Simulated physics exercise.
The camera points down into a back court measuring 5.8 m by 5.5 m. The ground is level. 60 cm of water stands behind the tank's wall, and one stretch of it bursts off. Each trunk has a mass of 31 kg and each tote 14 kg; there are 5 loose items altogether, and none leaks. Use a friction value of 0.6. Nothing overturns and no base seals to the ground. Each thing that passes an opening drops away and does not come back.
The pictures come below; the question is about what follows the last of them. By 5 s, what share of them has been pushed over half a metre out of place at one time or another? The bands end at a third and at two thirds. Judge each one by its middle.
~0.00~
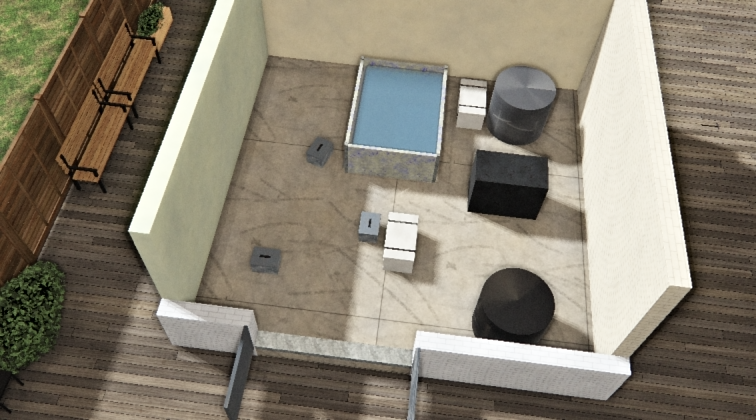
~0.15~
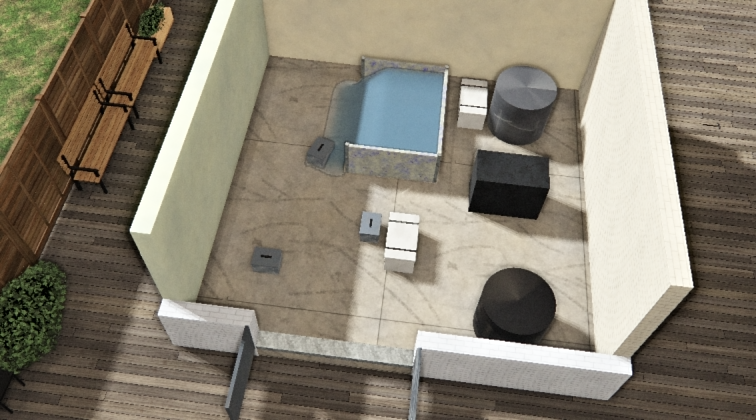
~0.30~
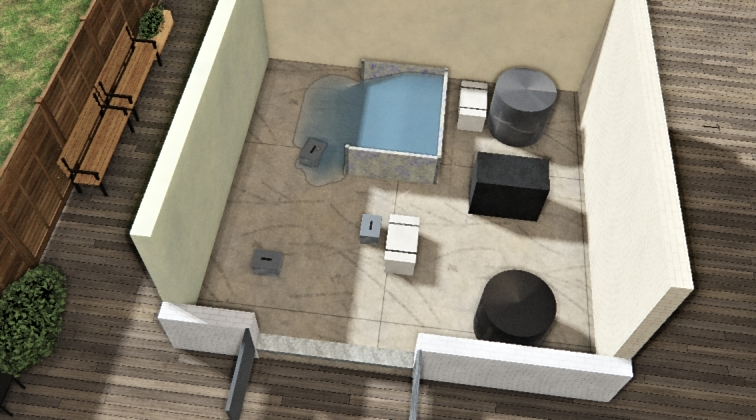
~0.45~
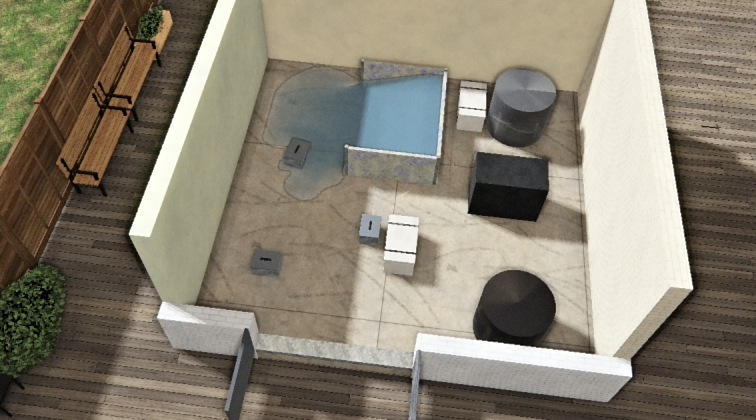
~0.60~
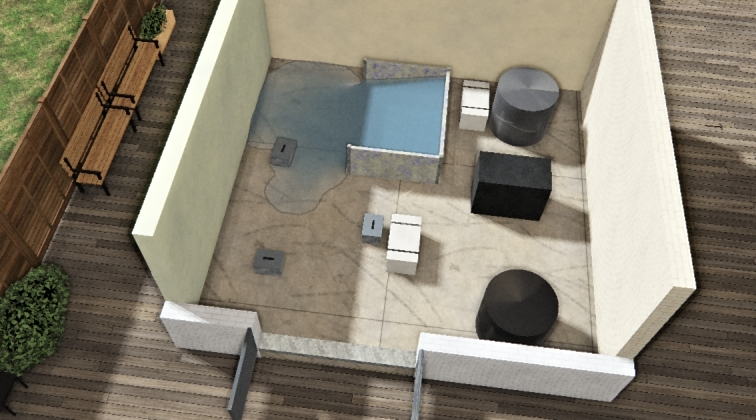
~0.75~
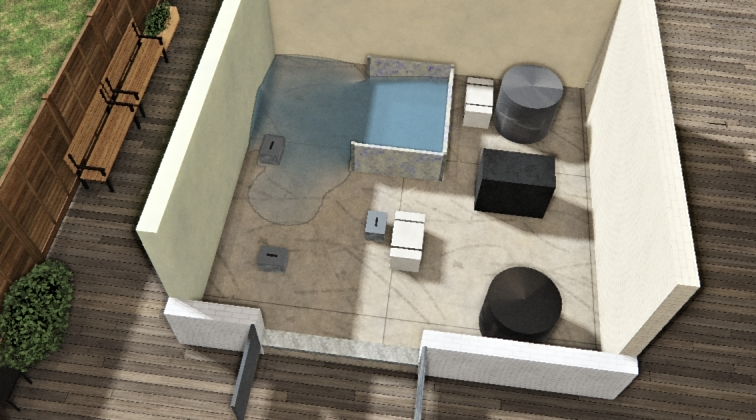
Central band.
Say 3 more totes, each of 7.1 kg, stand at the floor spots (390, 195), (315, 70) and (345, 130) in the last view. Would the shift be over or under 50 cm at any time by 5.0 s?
Below, above, above.
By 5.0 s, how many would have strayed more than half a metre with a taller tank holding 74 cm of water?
2.
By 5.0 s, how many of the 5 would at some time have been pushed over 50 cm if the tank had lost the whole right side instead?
Count: 1.
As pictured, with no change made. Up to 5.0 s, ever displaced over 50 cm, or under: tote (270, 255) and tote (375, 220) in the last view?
Taking them in turn: The first is above the mark and the second is below the mark.
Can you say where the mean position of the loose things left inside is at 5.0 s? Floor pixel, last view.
The centre sits near (412, 224).
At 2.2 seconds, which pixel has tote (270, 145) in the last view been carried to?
(246, 270), roughly.
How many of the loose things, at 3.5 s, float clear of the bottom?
0.
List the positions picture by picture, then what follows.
A tote at (320, 148), on the bottom; a trunk at (401, 236) rests on the ground; water covers 2.7 m2; 0 of 5 have shifted, in the first picture.
A tote at (321, 148), on the bottom; a trunk at (402, 236), on the bottom; water covers 3.7 m2; 0 of 5 have shifted, in the second picture.
A tote at (313, 150) rests on the ground, 12 cm from its start; a trunk at (403, 238) rests on the ground; water covers 4.7 m2; 1 of 5 have shifted, in the third picture.
A tote at (297, 149) rests on the ground, 38 cm from its start; a trunk at (402, 238), on the bottom; water covers 6.1 m2; 1 of 5 have shifted, in the fourth picture.
A tote at (283, 149) rests on the ground, 64 cm from its start; a trunk at (405, 237), on the bottom; water covers 7.5 m2; 1 of 5 have shifted, in the fifth picture.
A tote at (272, 146) rests on the ground, 90 cm from its start; a trunk at (408, 235) rests on the ground; 8.2 m2 under water; 1 of 5 have shifted, in the sixth picture.
After 1.1 s 1 of 5 are over 50 cm from their spots; 0 afloat.
After 2.2 s 1 of 5 are over 50 cm from their spots; 0 afloat.
After 3.5 s 2 of 5 are over 50 cm from their spots; 0 afloat.
After 5.0 s 2 of 5 are over 50 cm from their spots, and 2 have been at some point; 0 afloat.
